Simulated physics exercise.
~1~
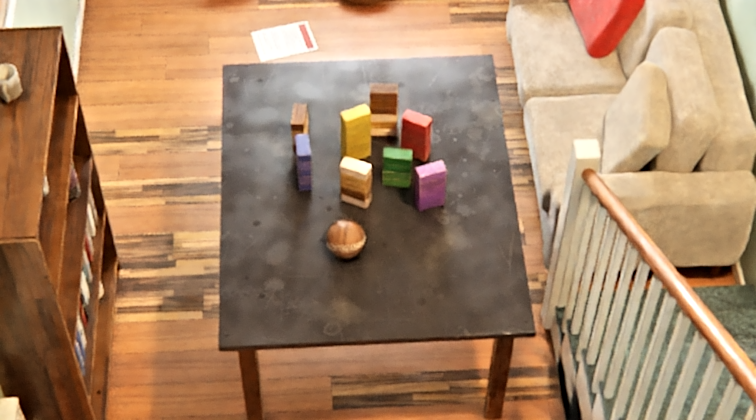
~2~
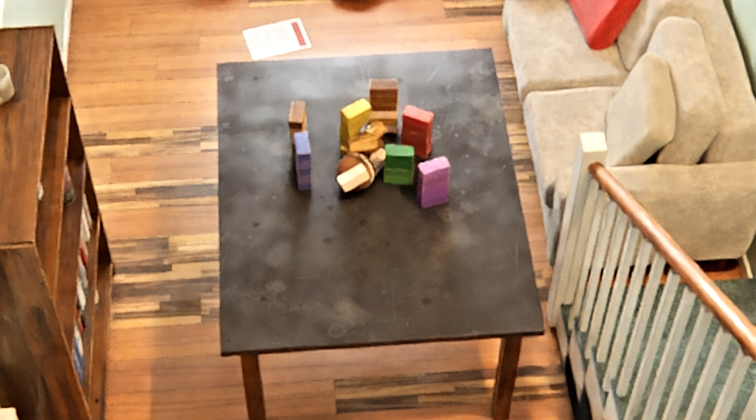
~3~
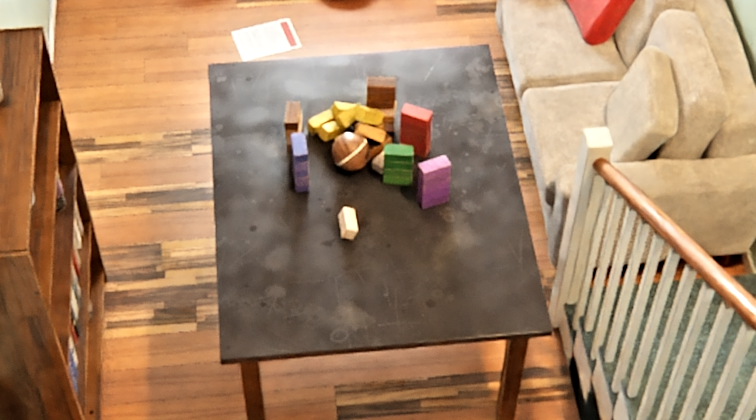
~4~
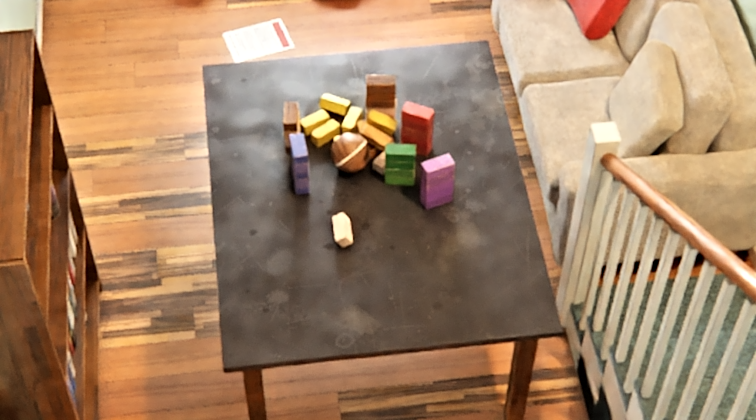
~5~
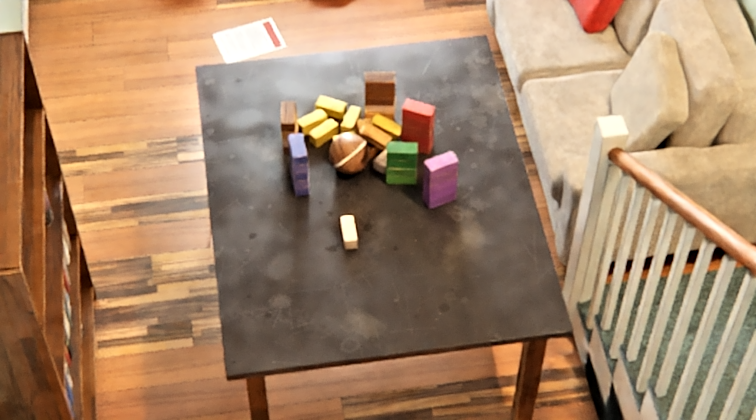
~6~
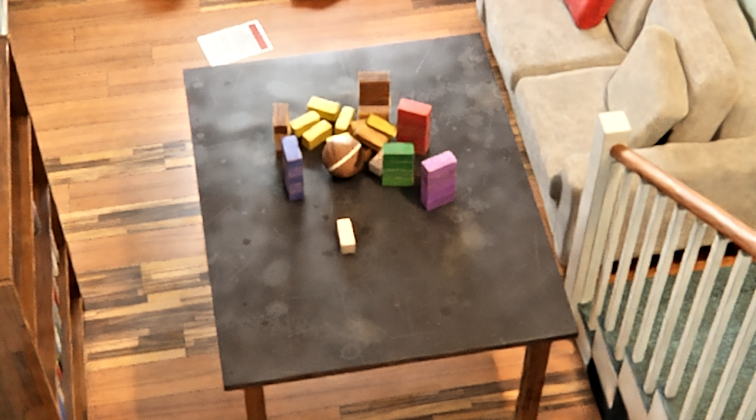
A wooden ball rolled away across a dark table into small towers of coloured blocks, knocking apart the pale one and then the yellow one, and came to rest among the fallen pieces while the red, blue, green and purple towers stayed standing.
